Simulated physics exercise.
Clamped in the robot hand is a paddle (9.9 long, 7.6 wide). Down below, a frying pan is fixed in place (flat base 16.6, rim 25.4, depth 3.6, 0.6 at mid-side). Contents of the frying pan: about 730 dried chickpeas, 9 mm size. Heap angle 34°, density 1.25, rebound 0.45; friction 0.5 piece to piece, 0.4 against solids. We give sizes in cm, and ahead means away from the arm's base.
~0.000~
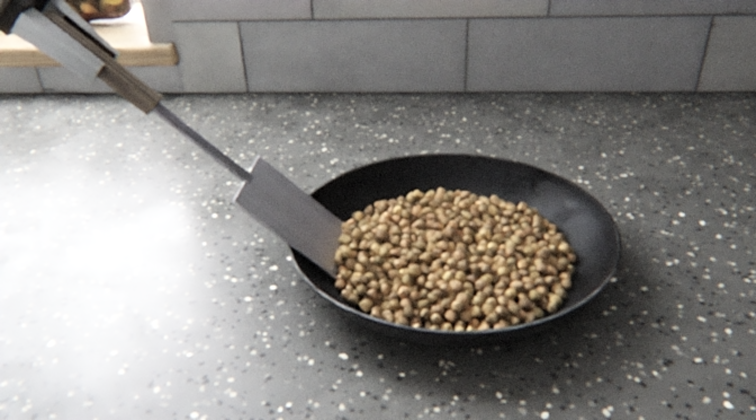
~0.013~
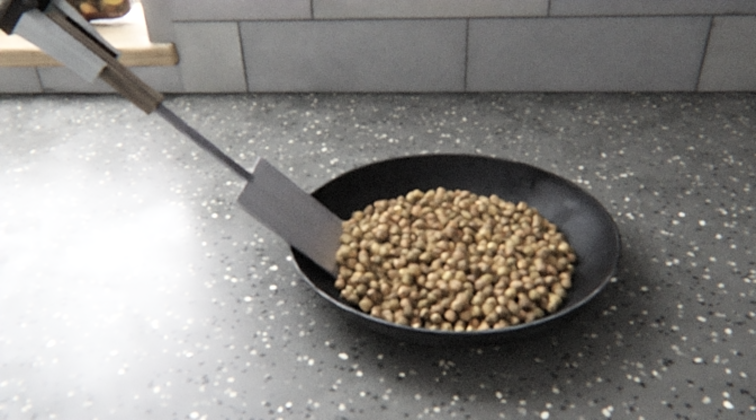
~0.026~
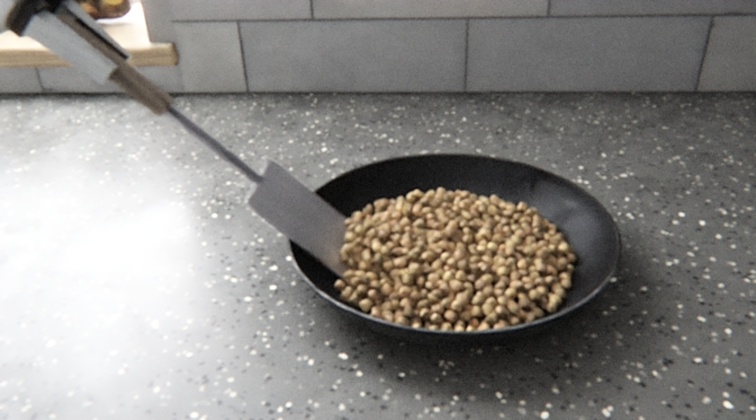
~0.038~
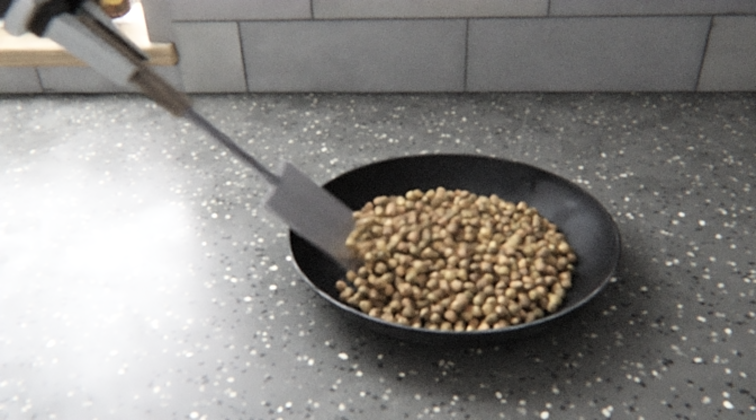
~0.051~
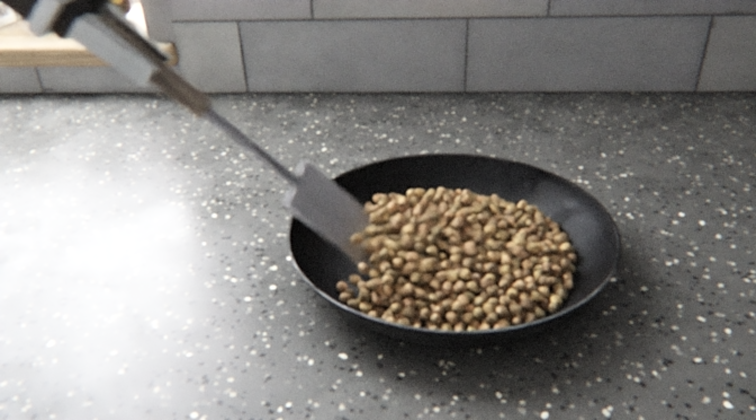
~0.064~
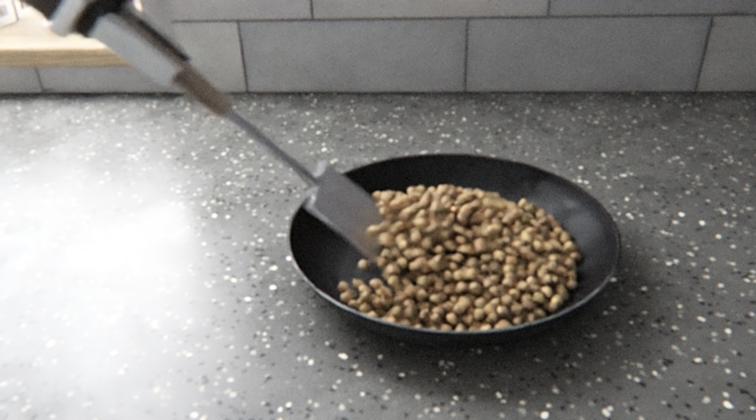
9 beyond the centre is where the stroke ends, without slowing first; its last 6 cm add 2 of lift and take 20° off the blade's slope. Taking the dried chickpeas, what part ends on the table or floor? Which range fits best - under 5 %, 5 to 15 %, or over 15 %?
The range that fits: Over 15 %.
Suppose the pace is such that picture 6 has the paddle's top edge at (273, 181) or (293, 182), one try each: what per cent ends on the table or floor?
About 5 and 10 percent.
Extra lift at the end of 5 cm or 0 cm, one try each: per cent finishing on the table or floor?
Result, in order: Approx. 15 % and 15 %.
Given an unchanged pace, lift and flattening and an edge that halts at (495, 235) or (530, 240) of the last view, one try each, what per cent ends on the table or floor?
First try about 5 percent, second about 5 percent.
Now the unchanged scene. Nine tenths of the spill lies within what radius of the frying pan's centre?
Some 35 cm.
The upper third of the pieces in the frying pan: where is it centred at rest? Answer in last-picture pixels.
Roughly (548, 244).
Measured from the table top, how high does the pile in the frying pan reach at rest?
Top of the heap: Roughly 4.0 cm above the table top.
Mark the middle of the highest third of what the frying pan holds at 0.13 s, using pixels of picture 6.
I'd put it somewhere near (501, 231).
After 0.10 s, sloping 44°, highest piece 6 above the table; 730 in the frying pan.
After 0.13 s, sloping 39°, highest piece 7 above the table; 730 in the frying pan.
After 0.34 s, sloping 24°, highest piece 7 above the table; 577 in the frying pan, 136 on the table or floor, 17 on the blade or in flight.
After 1.39 s, sloping 24°, highest piece 4 above the table; 576 in the frying pan, 154 on the table or floor.
At rest, 576 in the frying pan, 154 on the table or floor. That is 21 % on the table or floor.
